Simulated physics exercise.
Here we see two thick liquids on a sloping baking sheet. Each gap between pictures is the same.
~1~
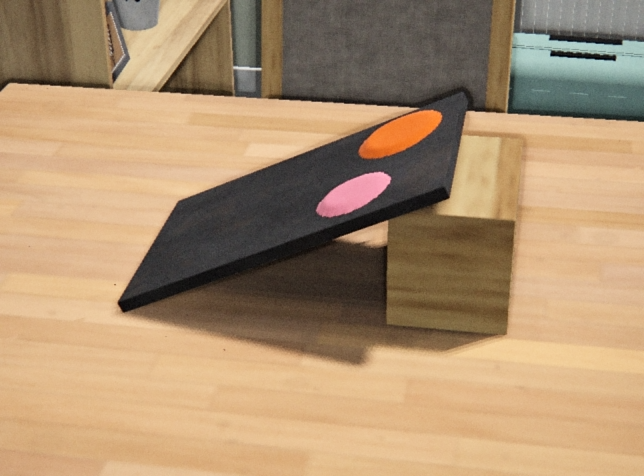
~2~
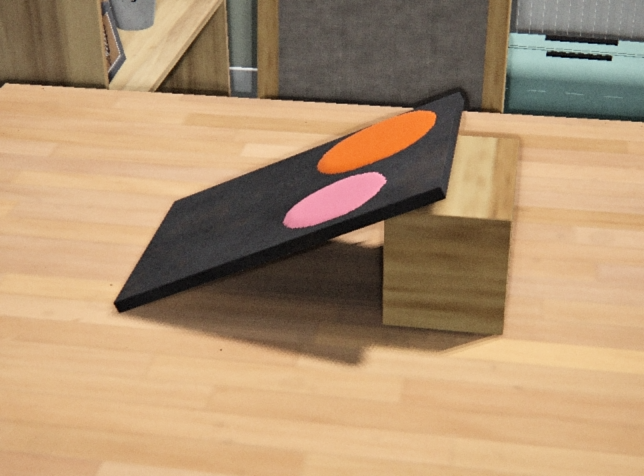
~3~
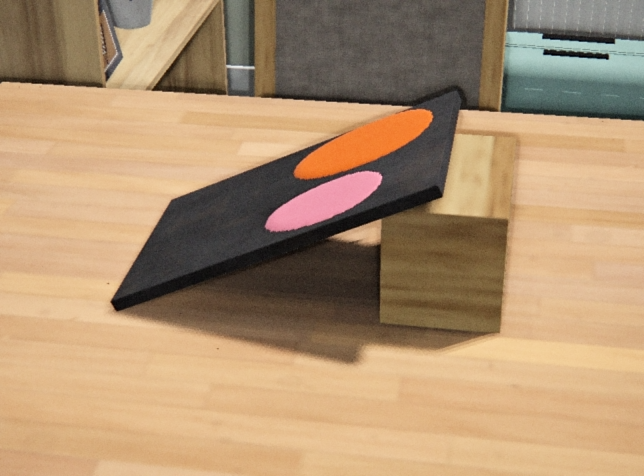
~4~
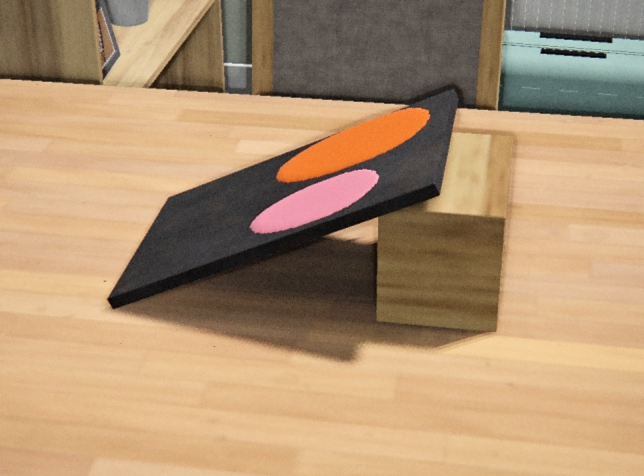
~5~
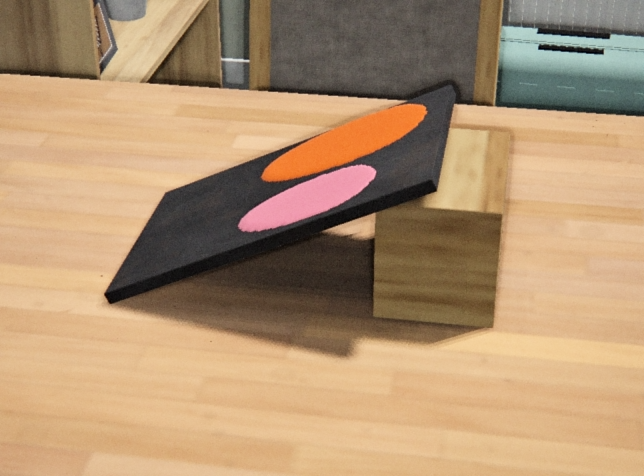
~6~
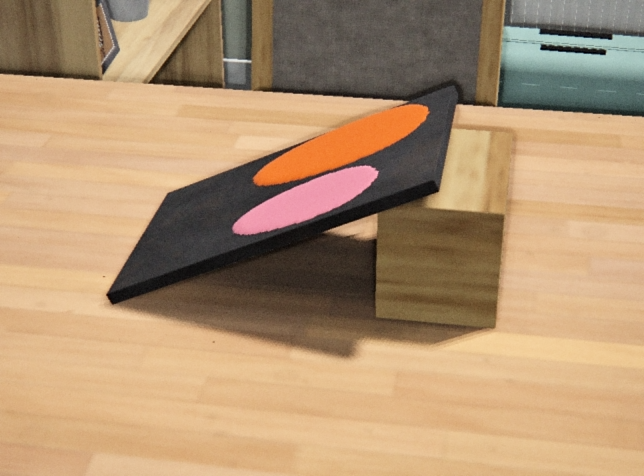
Orange and pink paint patches stretching slowly down a tilted black board propped on a wooden block, lengthening toward the lower left.
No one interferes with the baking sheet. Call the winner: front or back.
Back.
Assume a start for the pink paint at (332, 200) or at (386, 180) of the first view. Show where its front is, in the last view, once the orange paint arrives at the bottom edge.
First start: Around (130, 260); second start: (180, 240).
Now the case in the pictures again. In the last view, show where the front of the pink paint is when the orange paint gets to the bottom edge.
About (160, 251).
Shortly, the pink paint is three quarters of the way down; the orange paint is three quarters of the way down.
Then, the pink paint is three quarters of the way down; the orange paint is close to the edge.
At the finish, the pink paint is close to the edge; the orange paint is at the low edge.
